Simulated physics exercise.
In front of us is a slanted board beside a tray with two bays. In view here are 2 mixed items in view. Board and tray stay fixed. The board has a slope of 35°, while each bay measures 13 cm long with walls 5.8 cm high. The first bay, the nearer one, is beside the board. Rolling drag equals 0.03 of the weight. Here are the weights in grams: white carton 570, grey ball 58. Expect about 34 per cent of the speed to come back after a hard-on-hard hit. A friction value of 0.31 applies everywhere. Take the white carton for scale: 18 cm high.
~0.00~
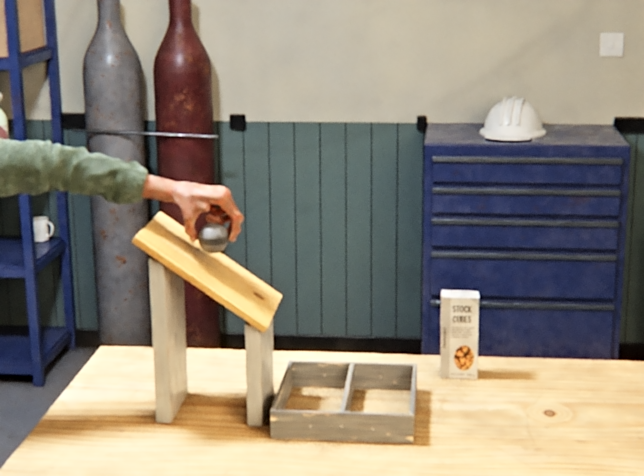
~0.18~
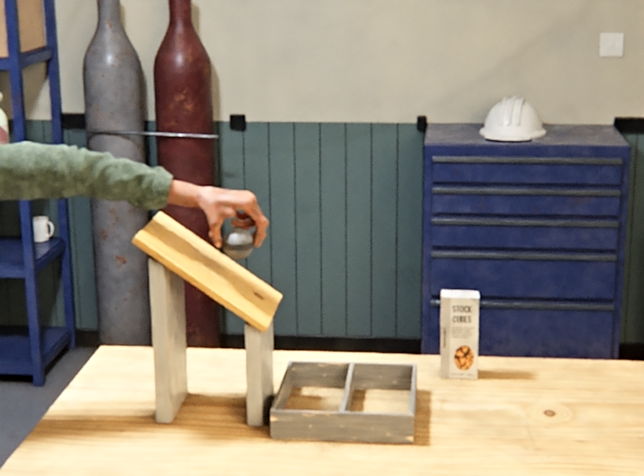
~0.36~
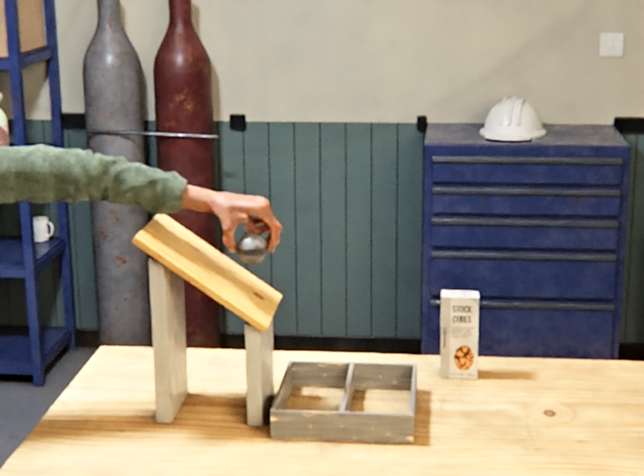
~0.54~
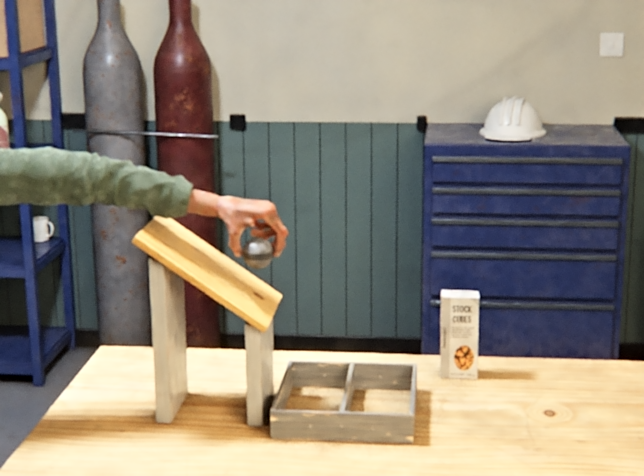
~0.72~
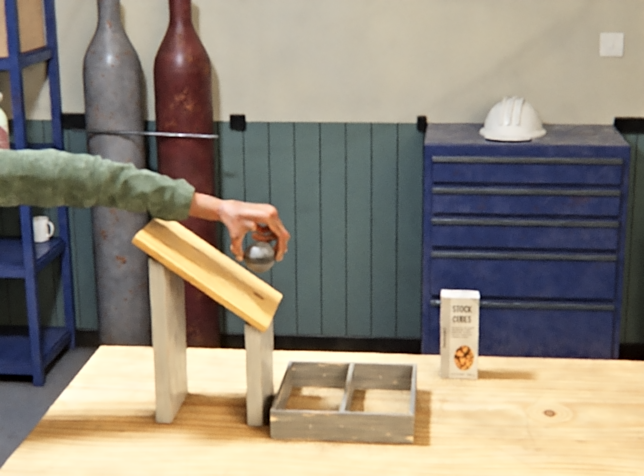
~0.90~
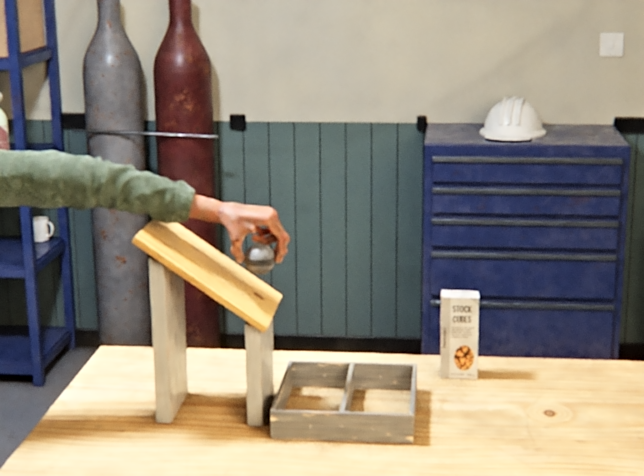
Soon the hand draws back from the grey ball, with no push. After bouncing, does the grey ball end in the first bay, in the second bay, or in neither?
In the first bay.
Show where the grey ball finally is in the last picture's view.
It ends near (328, 398).
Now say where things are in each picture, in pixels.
In the first picture, 10 cm still to go; grey ball (213, 238); white carton (459, 334).
In the second picture, 5 cm still to go; grey ball (238, 244); white carton (459, 334).
In the third picture, 3 cm still to go; grey ball (252, 249); white carton (459, 334).
In the fourth picture, 1 cm still to go; grey ball (258, 253); white carton (459, 334).
The fifth picture shows poised above the slant; grey ball (260, 257); white carton (459, 334).
The sixth picture shows poised above the slant; grey ball (260, 259); white carton (459, 334).
After 1.30 s, grey ball near (324, 350).
After 1.40 s, grey ball near (315, 379).
At rest (2.3 s), it is in the nearer bay; white carton in place, give or take 4 cm. Seen from the same camera at the end, grey ball near (328, 398).
